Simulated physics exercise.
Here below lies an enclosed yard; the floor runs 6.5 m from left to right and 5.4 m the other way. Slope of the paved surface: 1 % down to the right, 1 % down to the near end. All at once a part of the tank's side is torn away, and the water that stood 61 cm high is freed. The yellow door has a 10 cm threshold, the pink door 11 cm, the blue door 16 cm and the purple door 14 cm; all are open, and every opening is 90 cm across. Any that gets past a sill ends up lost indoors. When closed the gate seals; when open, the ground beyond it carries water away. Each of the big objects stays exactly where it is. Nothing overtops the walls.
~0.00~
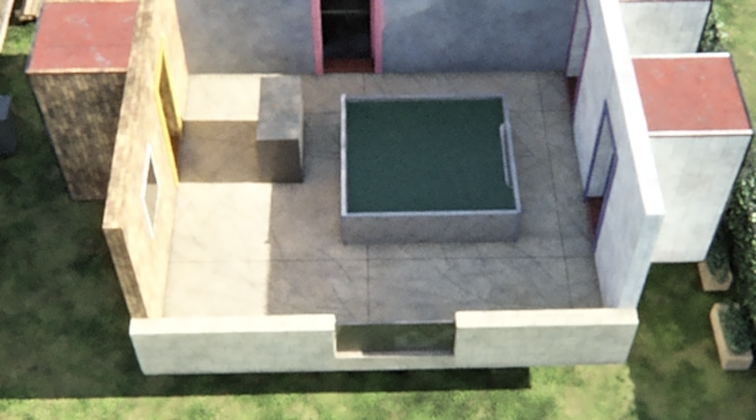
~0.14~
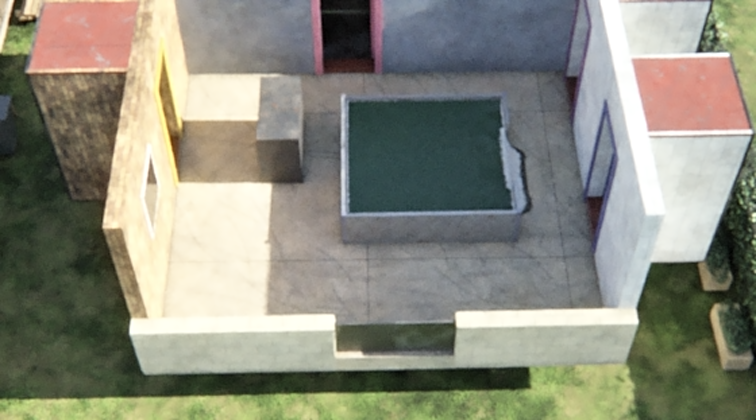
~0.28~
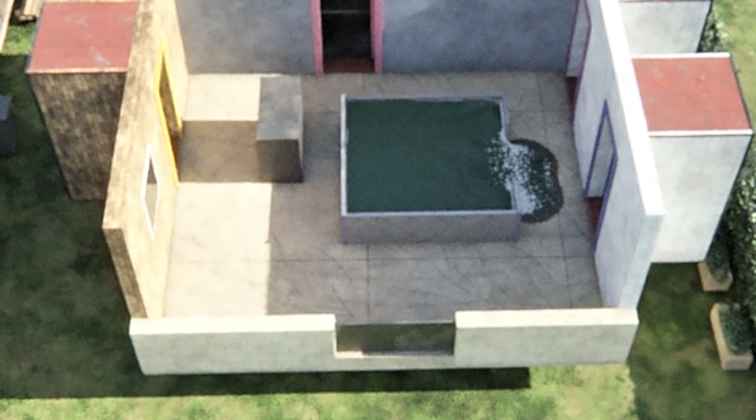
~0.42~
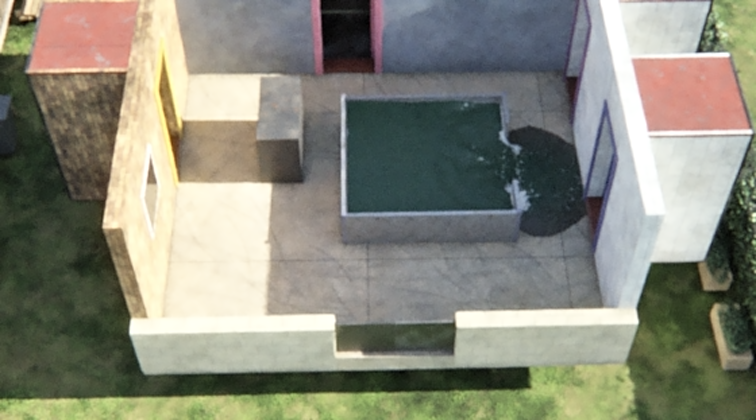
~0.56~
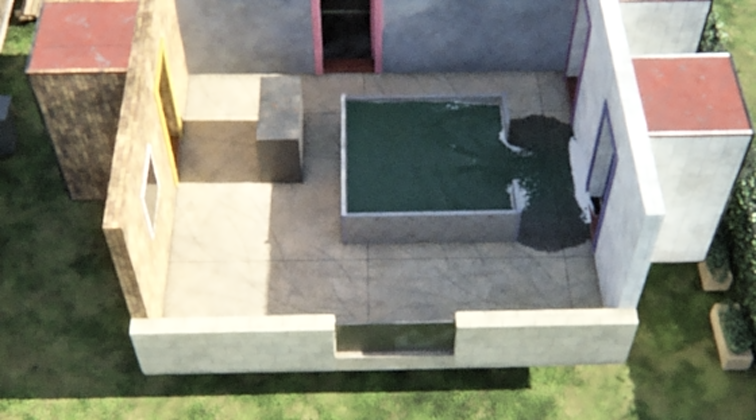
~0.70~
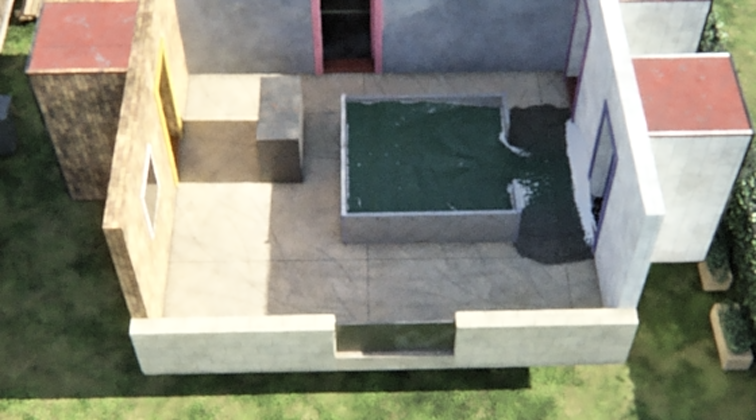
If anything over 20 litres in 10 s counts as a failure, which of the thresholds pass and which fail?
The yellow door passes. The pink door passes. The blue door fails. The purple door fails.
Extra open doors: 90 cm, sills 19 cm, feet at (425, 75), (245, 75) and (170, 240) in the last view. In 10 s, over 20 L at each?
So, in the order given, it's shy of the mark, then shy of the mark, then shy of the mark.
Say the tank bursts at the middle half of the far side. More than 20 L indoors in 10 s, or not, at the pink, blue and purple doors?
Note: Pink beyond the mark, blue short of the mark, purple beyond the mark.
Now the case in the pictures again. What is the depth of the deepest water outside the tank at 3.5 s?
About 31 cm.
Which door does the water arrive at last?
The answer is the yellow door.
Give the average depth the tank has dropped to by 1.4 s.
About 46 centimetres on average.
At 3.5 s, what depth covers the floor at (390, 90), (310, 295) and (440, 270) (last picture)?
6, 2, 2 cm.
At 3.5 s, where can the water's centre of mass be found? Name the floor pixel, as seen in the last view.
Close to (466, 185) in the last picture.
After 1.4 s water covers 15 % of the floor and is deepest (48 cm) near (571, 184); yellow door not reached, pink door not reached, blue door 30 cm at the sill, 27 L in, purple door 14 cm at the sill, 0 L in.
After 2.2 s water covers 30 % of the floor and is deepest (46 cm) near (571, 184); yellow door not reached, pink door not reached, blue door 29 cm at the sill, 92 L in, purple door 15 cm at the sill, 1 L in.
After 3.5 s water covers 55 % of the floor and is deepest (31 cm) near (564, 78); yellow door not reached, pink door 5 cm at the sill, 0 L in, blue door 22 cm at the sill, 159 L in, purple door 18 cm at the sill, 26 L in.
After 6.0 s water covers 95 % of the floor and is deepest (23 cm) near (571, 184); yellow door 7 cm at the sill, 0 L in, pink door 8 cm at the sill, 0 L in, blue door 17 cm at the sill, 194 L in, purple door 15 cm at the sill, 59 L in.
After 10.0 s water covers 95 % of the floor and is deepest (18 cm) near (360, 342); yellow door 7 cm at the sill, 0 L in, pink door 7 cm at the sill, 0 L in, blue door 11 cm at the sill, 199 L in, purple door 12 cm at the sill, 70 L in.
